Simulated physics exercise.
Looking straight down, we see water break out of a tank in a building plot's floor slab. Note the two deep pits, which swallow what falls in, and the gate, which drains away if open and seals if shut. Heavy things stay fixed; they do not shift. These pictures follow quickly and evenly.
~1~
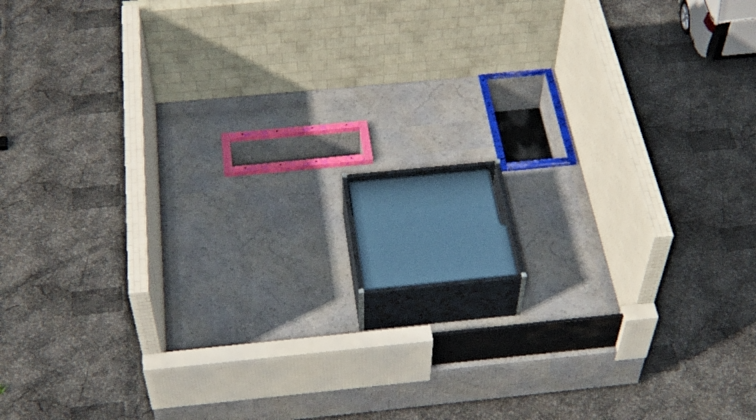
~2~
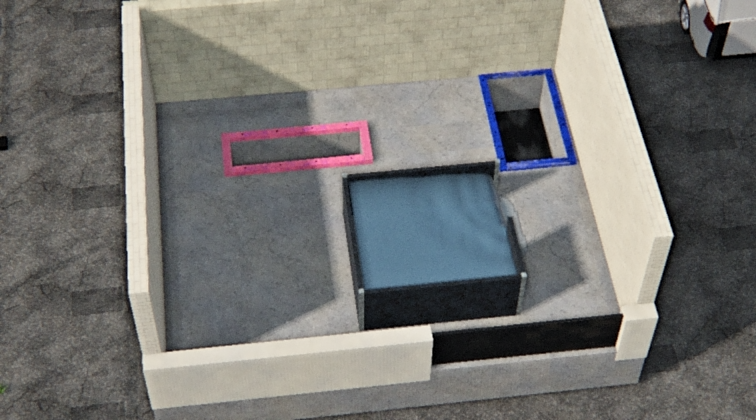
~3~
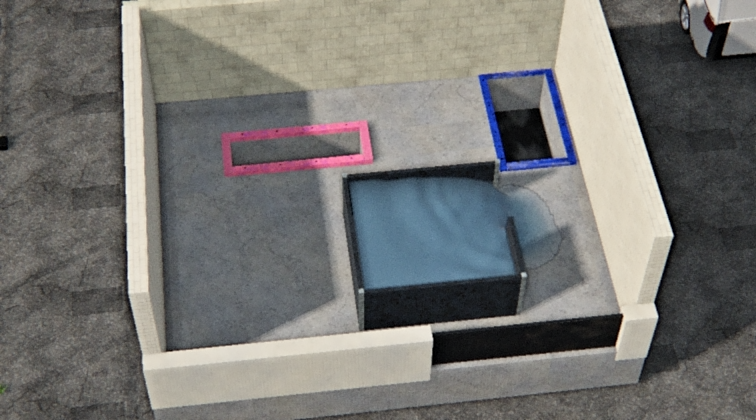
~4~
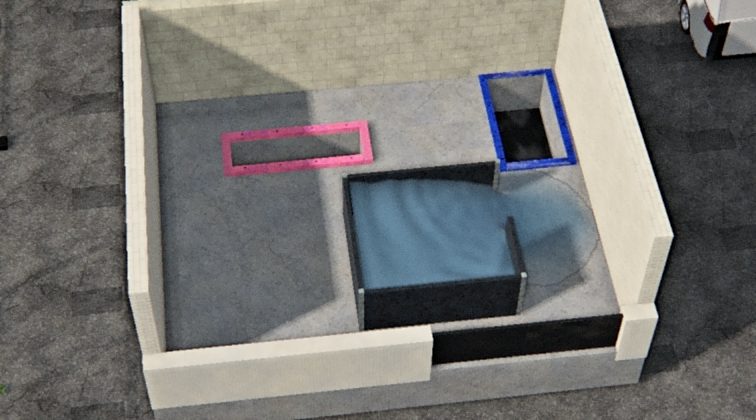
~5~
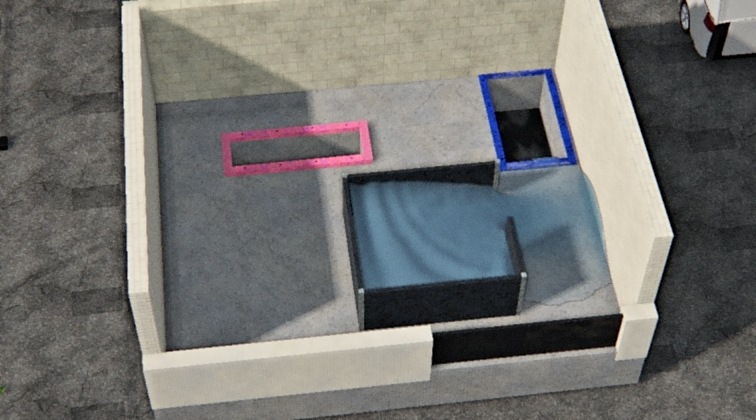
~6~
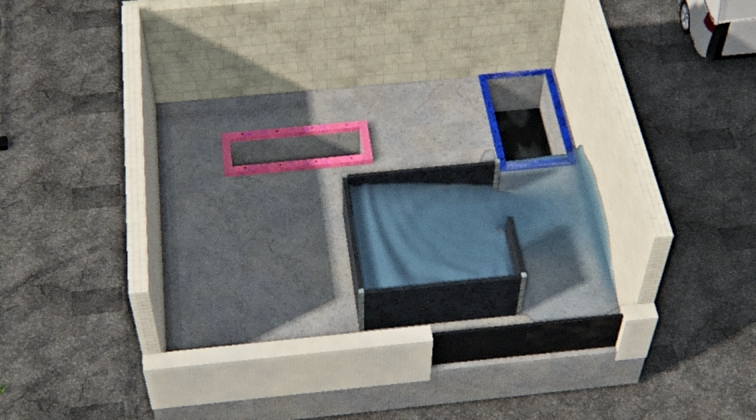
The clip shows a dark-walled tank of blue water on a walled concrete slab with pink- and blue-framed pits; a gap opens on its right side, and water pours out, spreading across the floor to the right-hand wall.
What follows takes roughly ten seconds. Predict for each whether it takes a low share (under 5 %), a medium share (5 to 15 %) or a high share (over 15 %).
Prediction: The gate takes a low share; the blue pit takes a high share; the pink pit takes a low share.
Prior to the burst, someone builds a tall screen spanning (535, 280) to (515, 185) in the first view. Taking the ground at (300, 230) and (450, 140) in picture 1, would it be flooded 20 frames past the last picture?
In turn: Dry, under water.
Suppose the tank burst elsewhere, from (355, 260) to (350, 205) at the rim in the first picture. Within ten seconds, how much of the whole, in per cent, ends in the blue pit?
I'd estimate the blue pit takes around 15 percent.
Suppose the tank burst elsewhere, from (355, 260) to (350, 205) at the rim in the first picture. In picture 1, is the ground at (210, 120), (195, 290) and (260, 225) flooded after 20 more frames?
Listed in order, they come out sitting in a pool, sitting in a pool and sitting in a pool.
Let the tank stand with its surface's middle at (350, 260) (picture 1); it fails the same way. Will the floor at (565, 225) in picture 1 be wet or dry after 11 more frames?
Location check: Waterlogged.
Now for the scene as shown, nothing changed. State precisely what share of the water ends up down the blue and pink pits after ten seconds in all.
Roughly 40 per cent, then 0 per cent.
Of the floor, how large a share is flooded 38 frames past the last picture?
Roughly 70 %.
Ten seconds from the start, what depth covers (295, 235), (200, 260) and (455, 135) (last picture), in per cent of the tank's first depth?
Readings in sequence: 6, 8, 4 percent.
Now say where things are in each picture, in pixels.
The first frame shows the tank at (432, 228) is whole and still.
In the second frame, the front is at a hidden place, out from the gap at (498, 217).
In the third frame, water pours out at (498, 218) and has run to (552, 249).
In the fourth frame, the front is at (594, 235), out from the gap at (498, 219).
In the fifth frame, the front is at (609, 275), out from the gap at (498, 219).
In the sixth frame, the front is at (616, 303), out from the gap at (498, 218).
A moment on, water covers 15 % of the floor; the gate 0 %, the blue pit 4 %, the pink pit 0 %.
Next, water covers 25 % of the floor; the gate 0 %, the blue pit 13 %, the pink pit 0 %.
Then, water covers 40 % of the floor; the gate 0 %, the blue pit 22 %, the pink pit 0 %.
Later, water covers 70 % of the floor; the gate 0 %, the blue pit 33 %, the pink pit 0 %.
In the end, water covers 95 % of the floor; the gate 0 %, the blue pit 40 %, the pink pit 0 %.
